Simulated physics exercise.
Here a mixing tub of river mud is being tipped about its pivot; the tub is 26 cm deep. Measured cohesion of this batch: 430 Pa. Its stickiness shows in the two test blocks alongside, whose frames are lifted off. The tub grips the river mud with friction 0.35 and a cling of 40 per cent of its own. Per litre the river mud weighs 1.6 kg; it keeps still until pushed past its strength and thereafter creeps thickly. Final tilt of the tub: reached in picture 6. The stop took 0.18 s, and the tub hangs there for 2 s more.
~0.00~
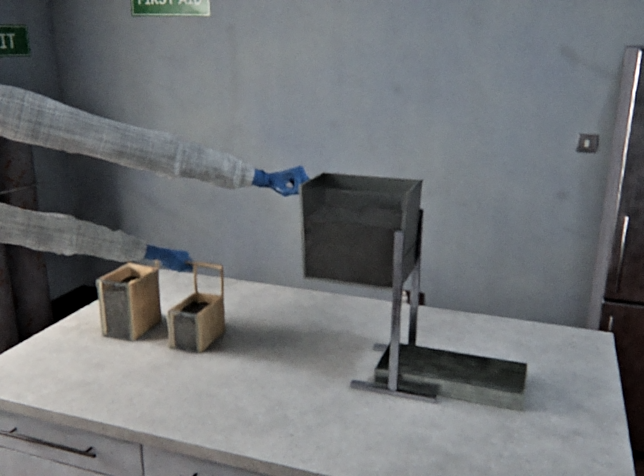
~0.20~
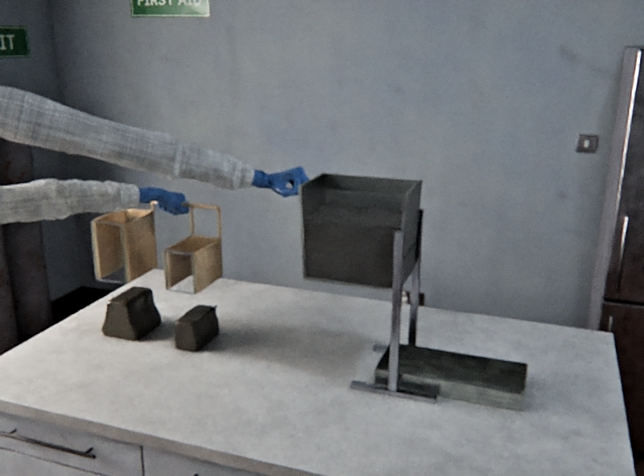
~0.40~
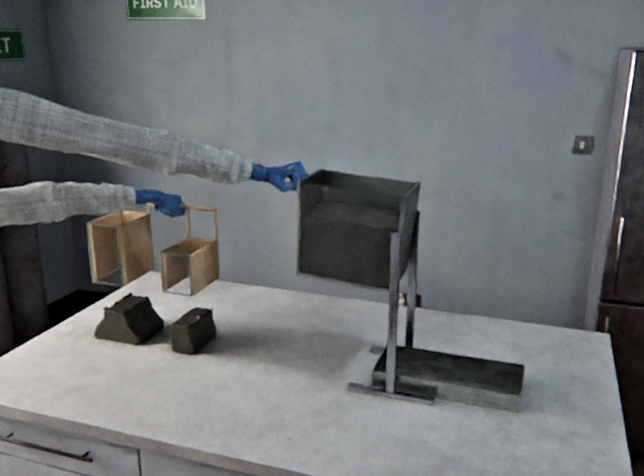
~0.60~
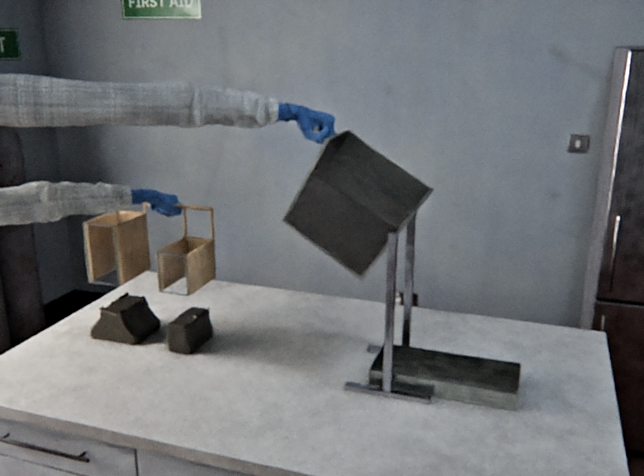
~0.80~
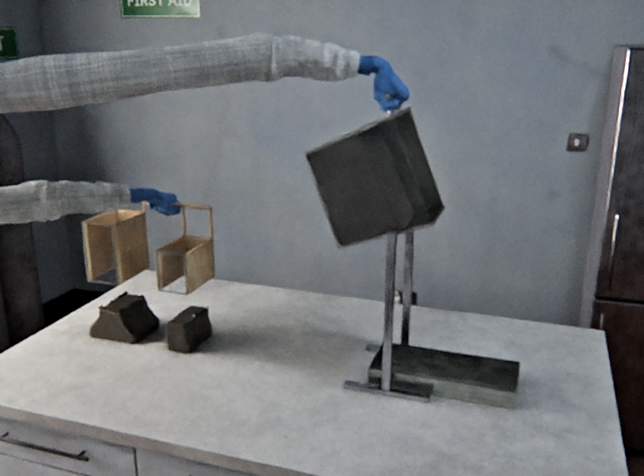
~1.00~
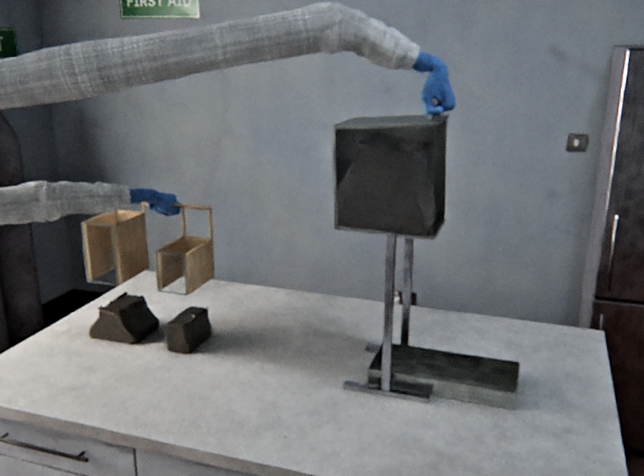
On a worktop, one gloved hand lifts wooden casings off two blocks, the left sagging; another turns a tub onto its side.
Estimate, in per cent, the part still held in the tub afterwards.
The part still in the tub is about 47 %.
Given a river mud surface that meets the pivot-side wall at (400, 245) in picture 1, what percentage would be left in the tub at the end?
About 60 %.
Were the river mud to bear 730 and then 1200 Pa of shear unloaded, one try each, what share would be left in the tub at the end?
First 60 %, second 100 %.
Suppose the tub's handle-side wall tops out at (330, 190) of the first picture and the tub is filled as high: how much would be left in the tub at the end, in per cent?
70 %.
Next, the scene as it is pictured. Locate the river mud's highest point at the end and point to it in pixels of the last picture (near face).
It ends up highest close to (360, 194).
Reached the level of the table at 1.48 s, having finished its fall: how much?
35 per cent.
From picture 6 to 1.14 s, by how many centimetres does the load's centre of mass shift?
Some 7 cm.
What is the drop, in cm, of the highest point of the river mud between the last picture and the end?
The top ends up some 13 cm below its level in the last picture.
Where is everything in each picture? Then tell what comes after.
The first frame shows handle-side rim at (302, 186), tilt 0 degrees; crest of the river mud at (400, 228); block heights 16 cm, 10 cm (left to right).
The second frame shows handle-side rim at (302, 187), tilt 0 degrees; crest of the river mud at (400, 229); block heights 13 cm, 10 cm (left to right).
The third frame shows handle-side rim at (301, 183), tilt 4 degrees; crest of the river mud at (307, 217); block heights 11 cm, 10 cm (left to right).
The fourth frame shows handle-side rim at (329, 141), tilt 32 degrees; crest of the river mud at (316, 175); block heights 11 cm, 10 cm (left to right).
The fifth frame shows handle-side rim at (395, 118), tilt 68 degrees; crest of the river mud at (362, 136); block heights 11 cm, 10 cm (left to right).
The sixth frame shows handle-side rim at (436, 127), tilt 88 degrees; crest of the river mud at (361, 144); block heights 11 cm, 10 cm (left to right).
After 1.14 s, the tub is at 88 degrees and holds 80 %.
After 1.31 s, the tub is at 88 degrees and holds 54 %.
After 1.48 s, the tub is at 88 degrees and holds 48 %.
After 1.65 s, the tub is at 88 degrees and holds 47 %.
After 3.00 s, the tub is at 88 degrees and holds 47 %.
